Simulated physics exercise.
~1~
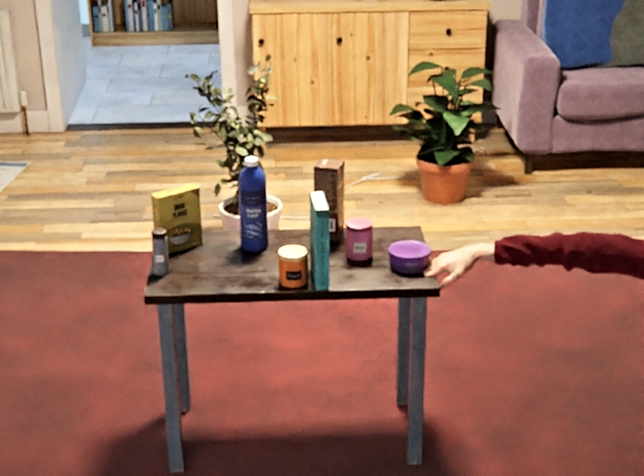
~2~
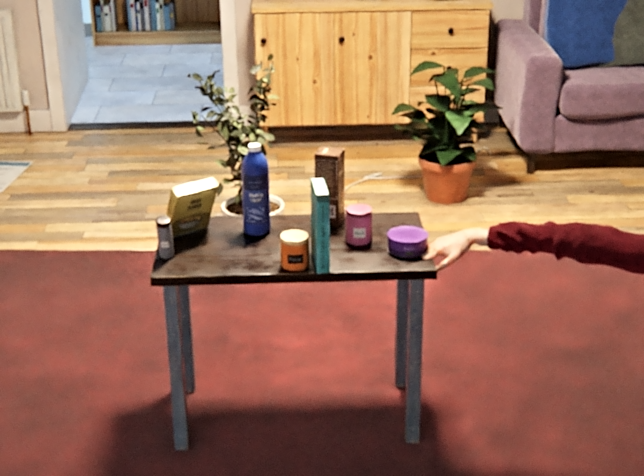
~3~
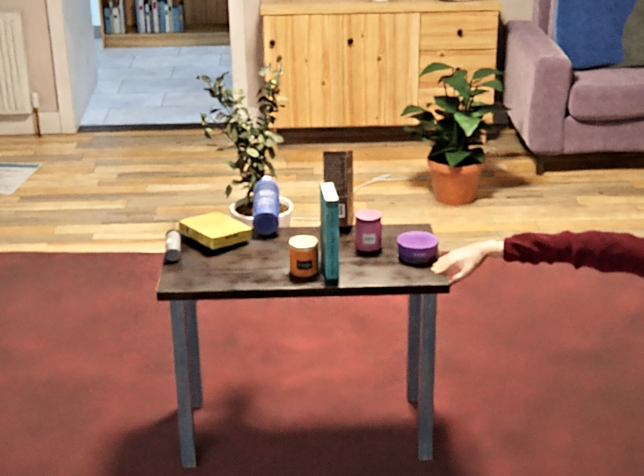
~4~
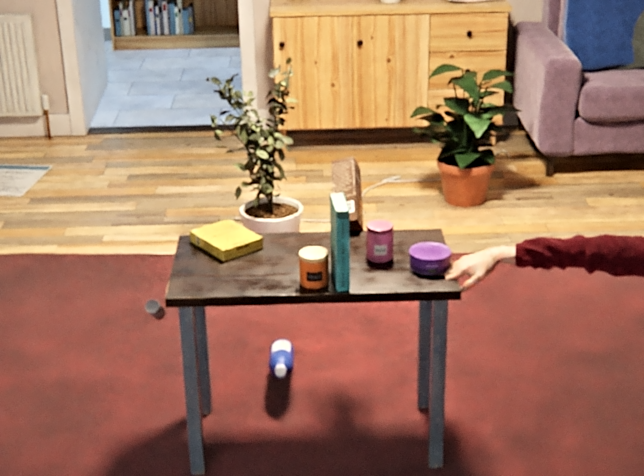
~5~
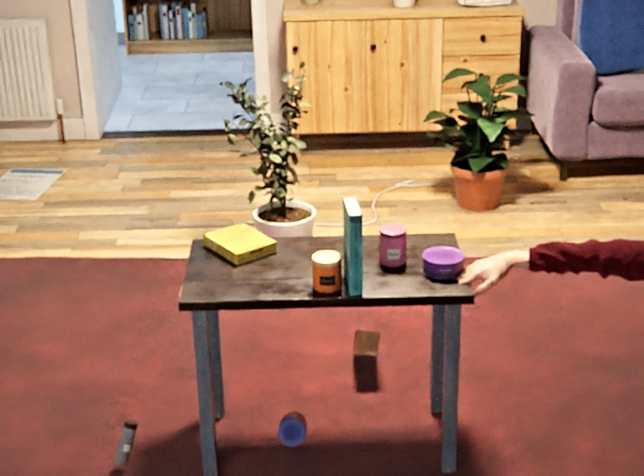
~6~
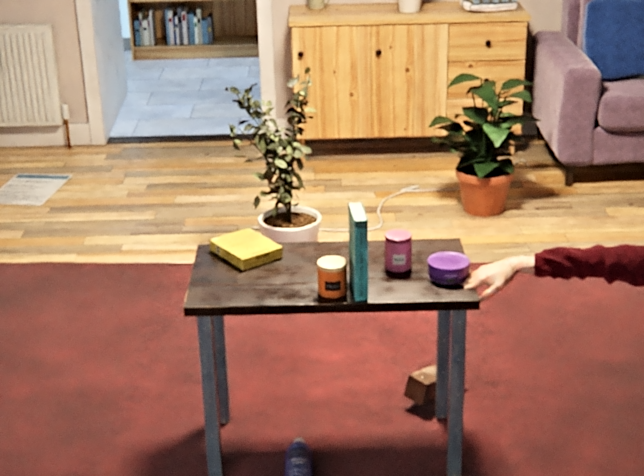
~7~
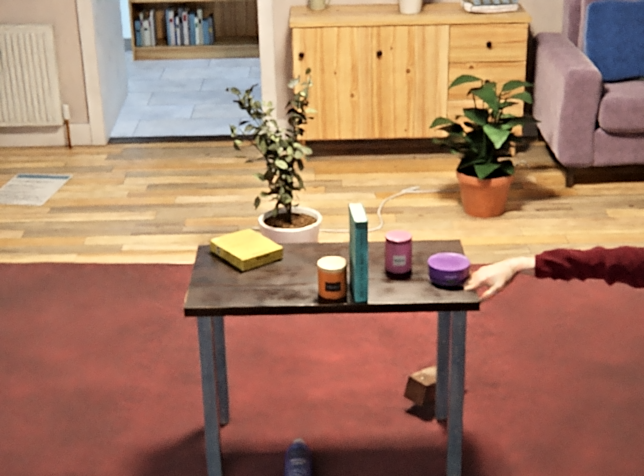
A small dark table jerked with a hand at its right edge, tipping the yellow packet flat and sending the blue bottle, grey shaker and brown carton to the floor, while the orange jar, turquoise book, pink jar and purple tub stayed standing on top.
